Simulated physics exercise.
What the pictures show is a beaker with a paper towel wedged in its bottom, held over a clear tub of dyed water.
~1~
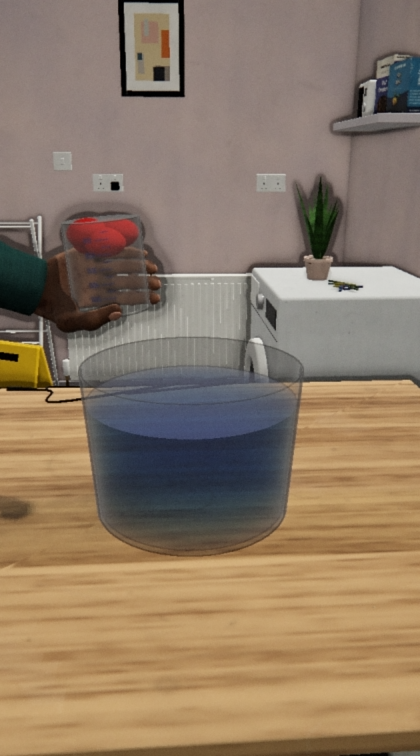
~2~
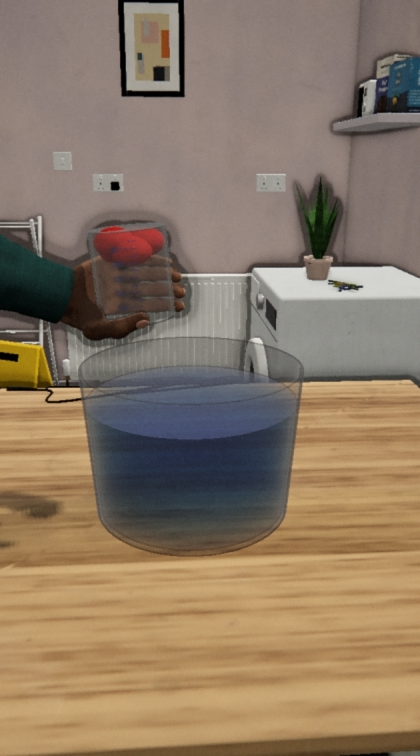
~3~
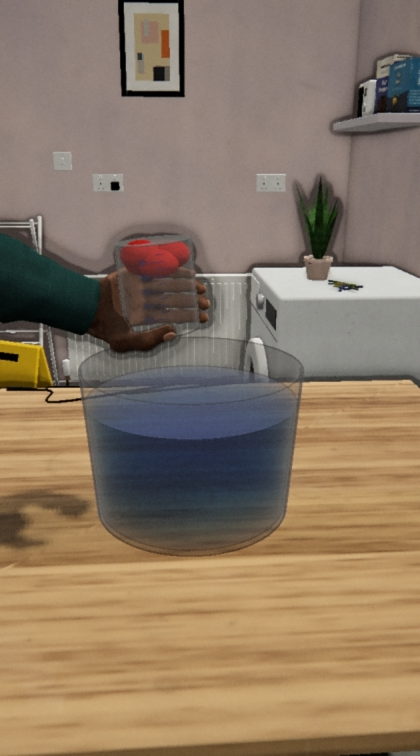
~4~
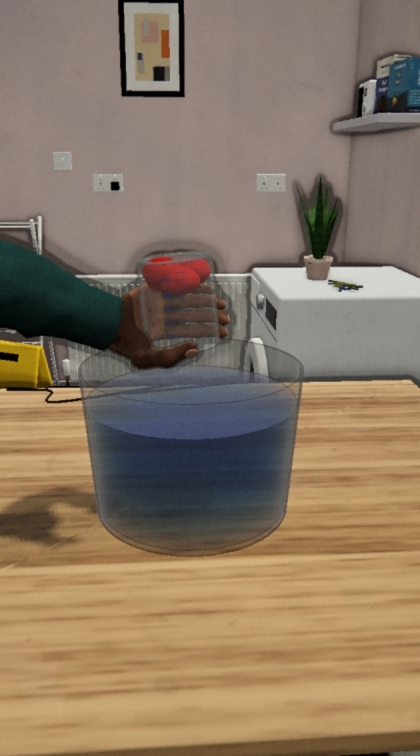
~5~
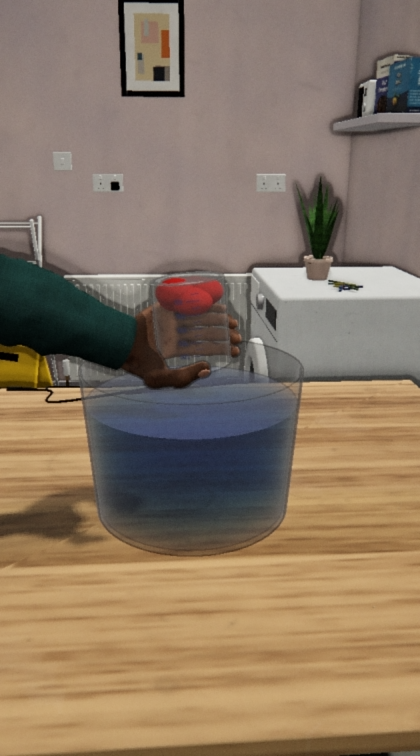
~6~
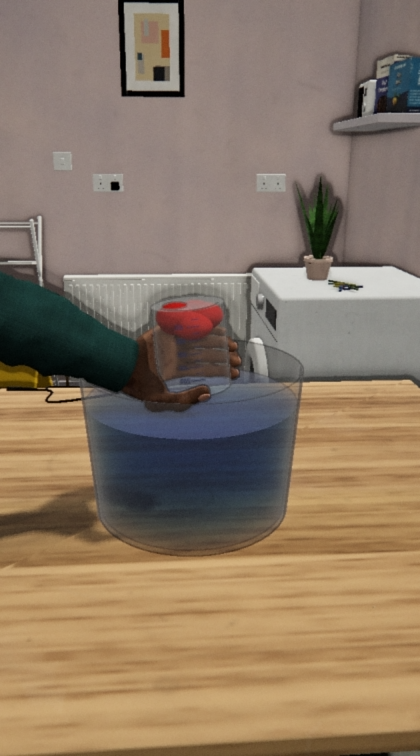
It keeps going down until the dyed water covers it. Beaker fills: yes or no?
No.
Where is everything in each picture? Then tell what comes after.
In the first picture, beaker (107, 267) mouth down; above the clear tub.
In the second picture, beaker (133, 275) mouth down; paper towel (129, 242); coming down.
In the third picture, beaker (158, 287) mouth down; lower.
In the fourth picture, beaker (179, 304) mouth down; paper towel (176, 272); lower still.
In the fifth picture, beaker (191, 323) mouth down; close to the surface.
In the sixth picture, beaker (191, 347) mouth down; paper towel (189, 316); just over the surface.
A moment on, the beaker enters the dyed water.
Further on, air is trapped inside and holds the level down.
When it is over, the beaker is under, still full of air, and the paper towel is dry.
